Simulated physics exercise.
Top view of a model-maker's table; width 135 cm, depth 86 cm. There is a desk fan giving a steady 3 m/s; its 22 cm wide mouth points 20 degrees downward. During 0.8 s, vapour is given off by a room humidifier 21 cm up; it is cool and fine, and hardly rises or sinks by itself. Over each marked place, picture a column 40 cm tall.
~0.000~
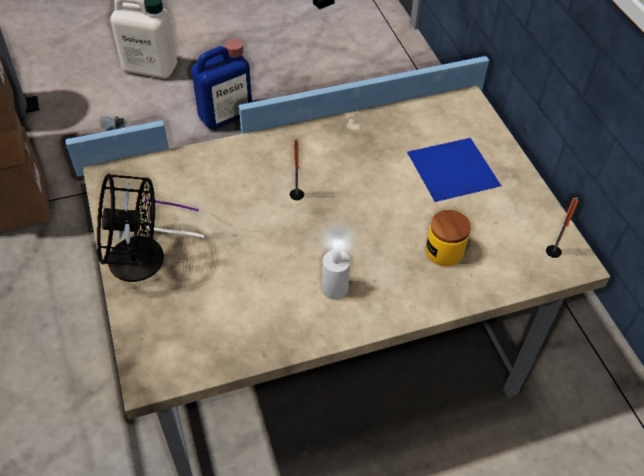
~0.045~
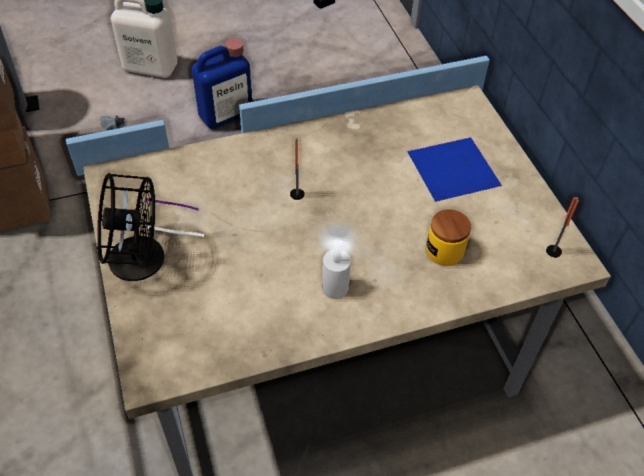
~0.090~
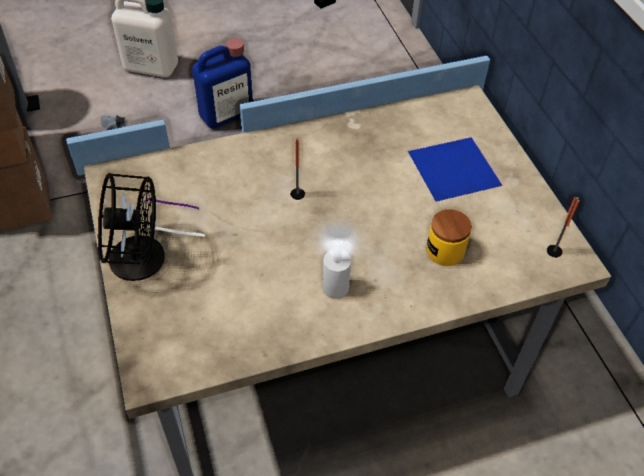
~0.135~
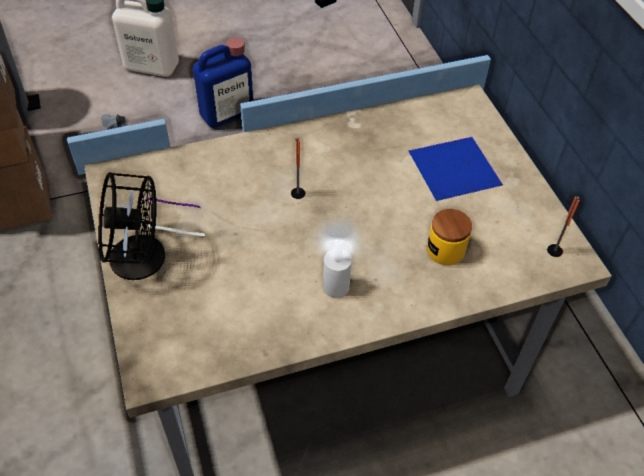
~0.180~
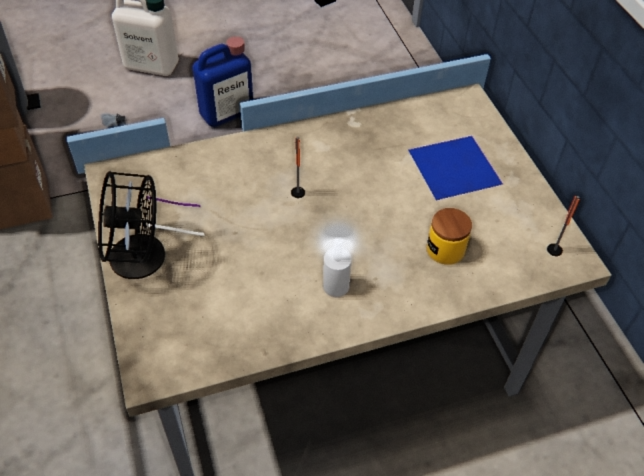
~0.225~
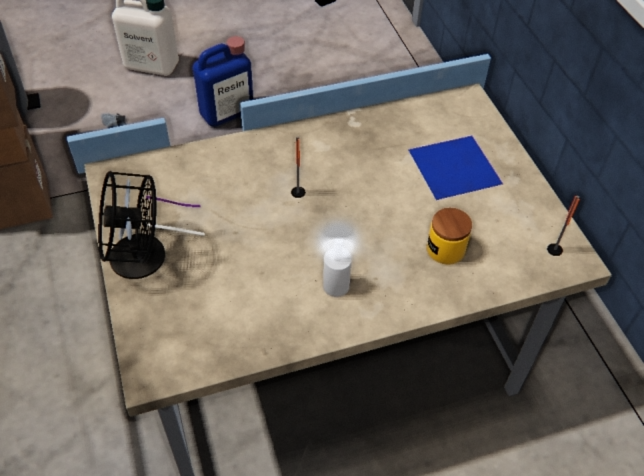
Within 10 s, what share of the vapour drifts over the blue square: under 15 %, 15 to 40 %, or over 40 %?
Under 15 %.
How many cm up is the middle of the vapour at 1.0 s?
Its middle sits roughly 12 cm above the surface.
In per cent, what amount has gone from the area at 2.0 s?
40 per cent.
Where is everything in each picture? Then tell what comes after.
In the first frame, the vapour is thickest near (338, 240), the room humidifier stands at (337, 251) and the desk fan is at (125, 220).
In the second frame, the vapour is thickest near (338, 240) and the blue square is centred on (454, 169).
In the third frame, the vapour is thickest near (338, 240), a ribbon ends at (297, 167) and a ribbon ends at (566, 225).
In the fourth frame, the vapour is thickest near (338, 240) and the top of a jar is at (452, 223).
In the fifth frame, the vapour is thickest near (338, 240).
In the sixth frame, the vapour is thickest near (338, 240), a ribbon ends at (298, 165) and a ribbon ends at (567, 223).
By 1.0 s, 0 % has passed over the blue square; 0 % has left the area, and the middle of the rest is near (349, 253).
By 2.0 s, 0 % has passed over the blue square; 40 % has left the area, and the middle of the rest is near (597, 288).
By 4.0 s, 0 % has passed over the blue square; 98 % has left the area.
By 10.0 s, 0 % has passed over the blue square; 100 % has left the area.
